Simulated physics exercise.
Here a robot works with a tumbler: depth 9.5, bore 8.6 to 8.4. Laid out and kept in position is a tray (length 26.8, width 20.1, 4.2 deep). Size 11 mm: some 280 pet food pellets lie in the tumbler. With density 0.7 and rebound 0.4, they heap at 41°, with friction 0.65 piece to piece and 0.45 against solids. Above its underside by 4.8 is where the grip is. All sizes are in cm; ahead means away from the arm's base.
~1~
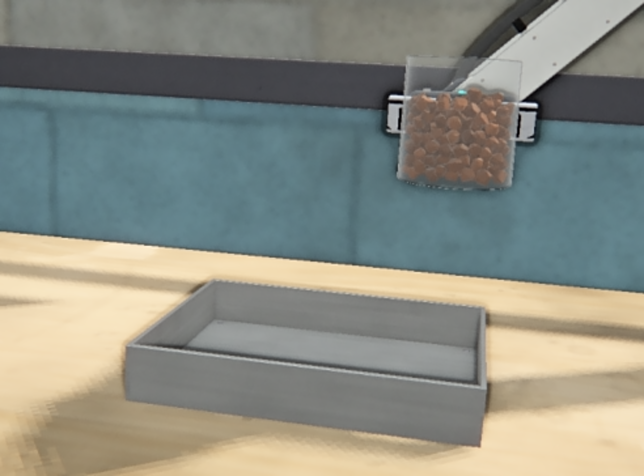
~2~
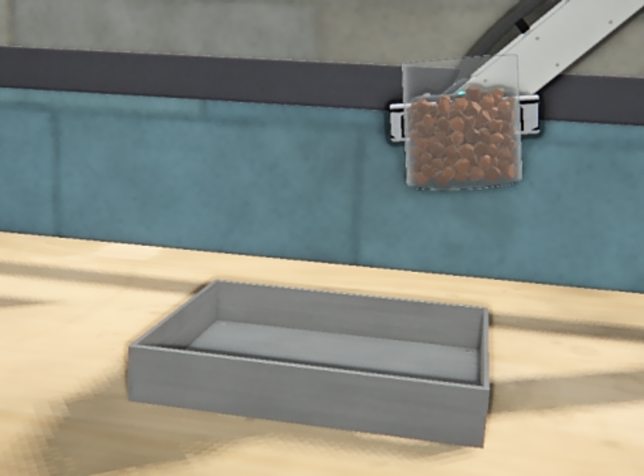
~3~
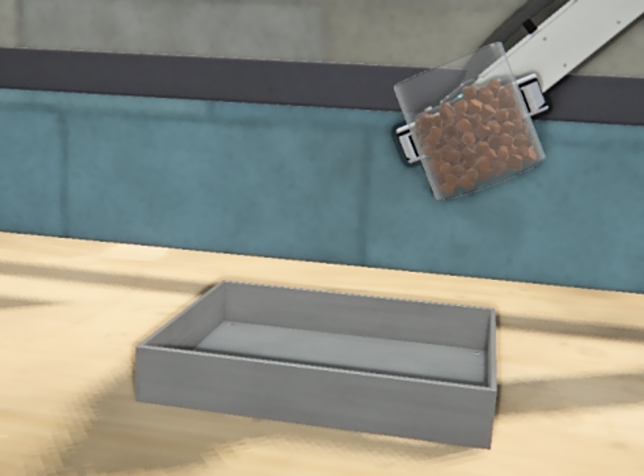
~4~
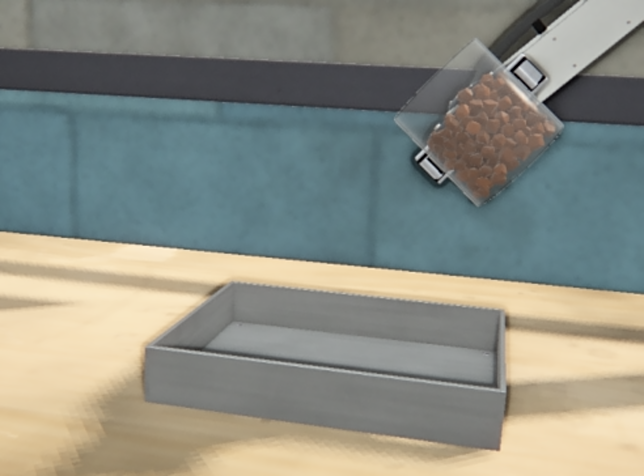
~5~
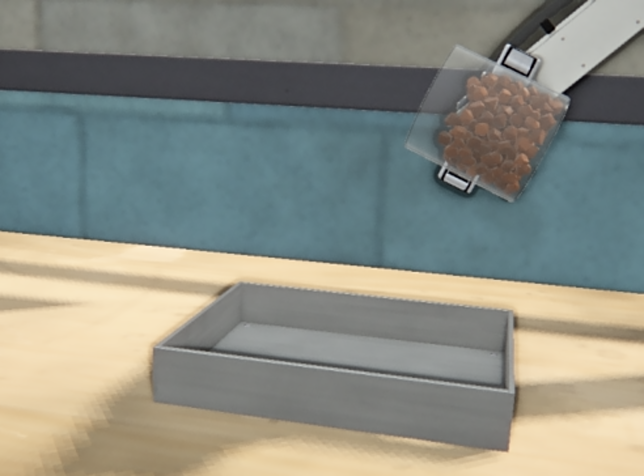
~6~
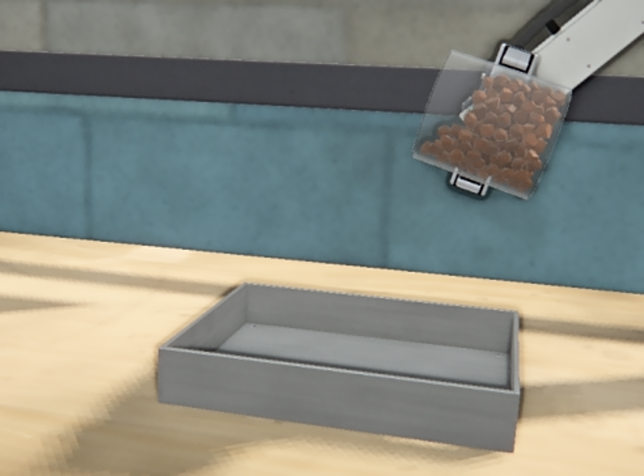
Above a wooden surface with a grey tray, a robot arm tilting a clear tumbler of brown pellets steeply to the left.
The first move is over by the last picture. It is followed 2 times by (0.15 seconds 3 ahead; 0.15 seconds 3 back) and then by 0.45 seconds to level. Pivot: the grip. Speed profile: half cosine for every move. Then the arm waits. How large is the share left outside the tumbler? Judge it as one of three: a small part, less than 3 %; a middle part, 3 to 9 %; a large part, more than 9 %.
A middle part, 3 to 9 %.
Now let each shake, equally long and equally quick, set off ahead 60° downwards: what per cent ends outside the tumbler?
About 0 per cent.
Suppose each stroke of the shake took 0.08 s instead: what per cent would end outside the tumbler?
The share would be near 35 %.
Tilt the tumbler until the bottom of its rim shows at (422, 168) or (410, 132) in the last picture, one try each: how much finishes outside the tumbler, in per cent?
Around 25 per cent, then around 0 per cent.
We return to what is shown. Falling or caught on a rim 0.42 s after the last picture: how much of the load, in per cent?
I'd reckon close to 0 per cent.
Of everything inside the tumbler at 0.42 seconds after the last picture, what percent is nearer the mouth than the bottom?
Near 35 in a hundred.
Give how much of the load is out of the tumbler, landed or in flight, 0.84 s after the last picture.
About 5 per cent.
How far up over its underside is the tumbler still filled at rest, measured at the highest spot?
9.0 cm.
Then, 0.42 s after the last picture, tilted 74° forward, highest piece 25 above the table; 270 in the tumbler, 6 in the tray.
Then, 0.84 s after the last picture, tilted 33° forward, highest piece 25 above the table; 262 in the tumbler, 13 in the tray, 1 in flight or on a rim.
Then, 1.25 s after the last picture, level, highest piece 27 above the table; 262 in the tumbler, 14 in the tray.
Then, 2.30 s after the last picture, level, highest piece 27 above the table; 262 in the tumbler, 14 in the tray.
Final count, 262 in the tumbler, 14 in the tray. That is 5 % outside the tumbler.
